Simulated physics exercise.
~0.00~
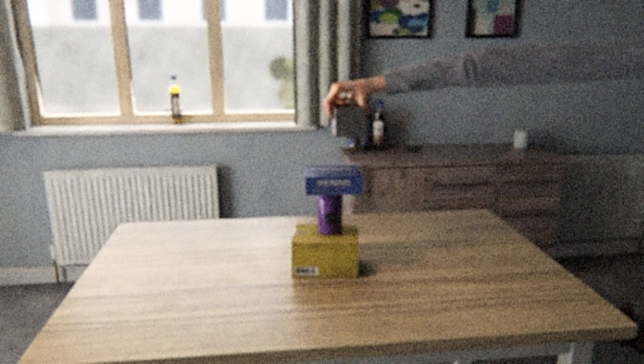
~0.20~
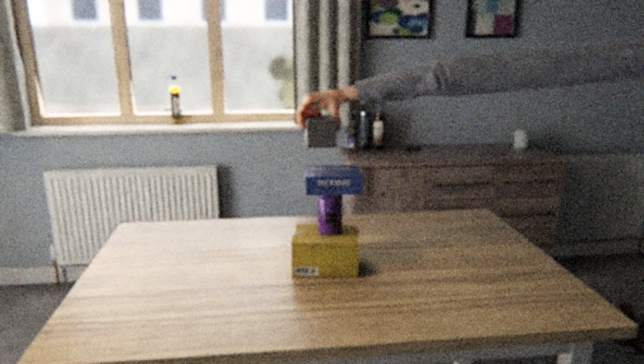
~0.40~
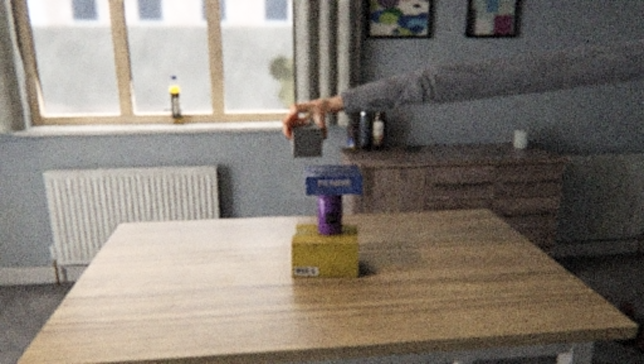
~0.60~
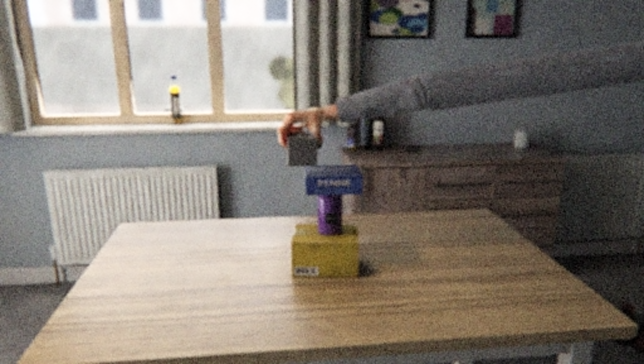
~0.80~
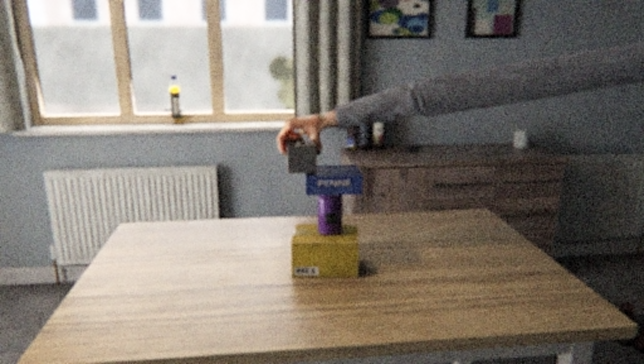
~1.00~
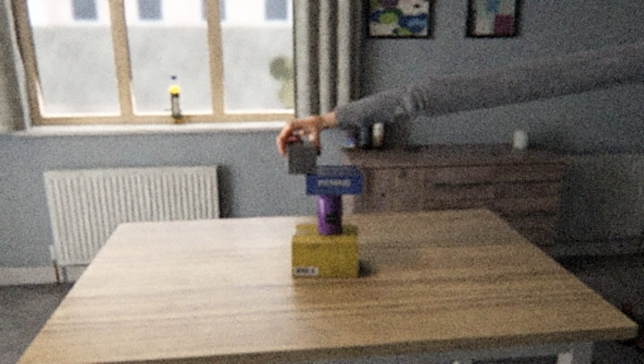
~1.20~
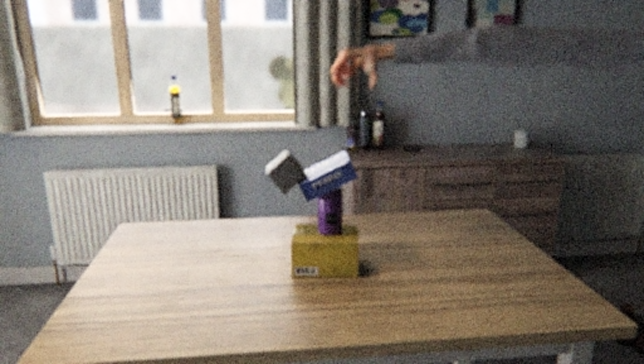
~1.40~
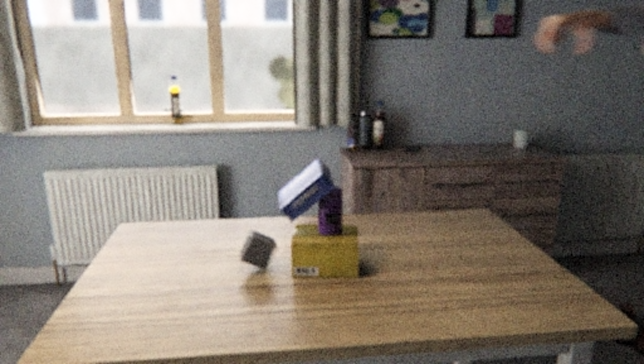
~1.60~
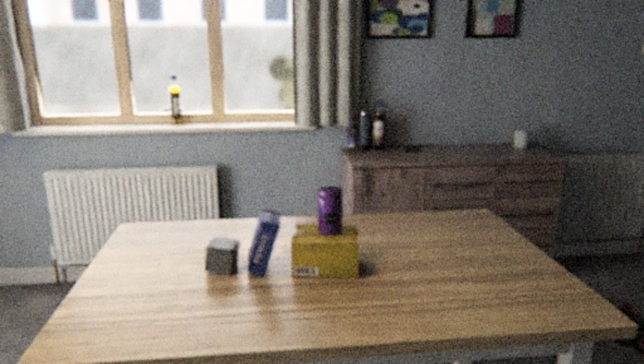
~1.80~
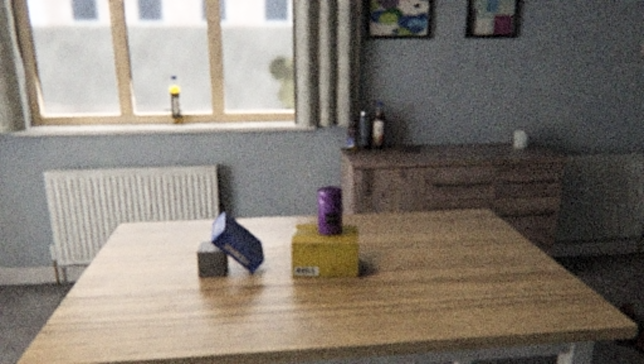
A small stack toppled when a hand set a grey block on the left edge of the blue packet and let go; block and packet tumbled left onto the table, ending up against each other, while the purple jar stayed standing on the yellow box.
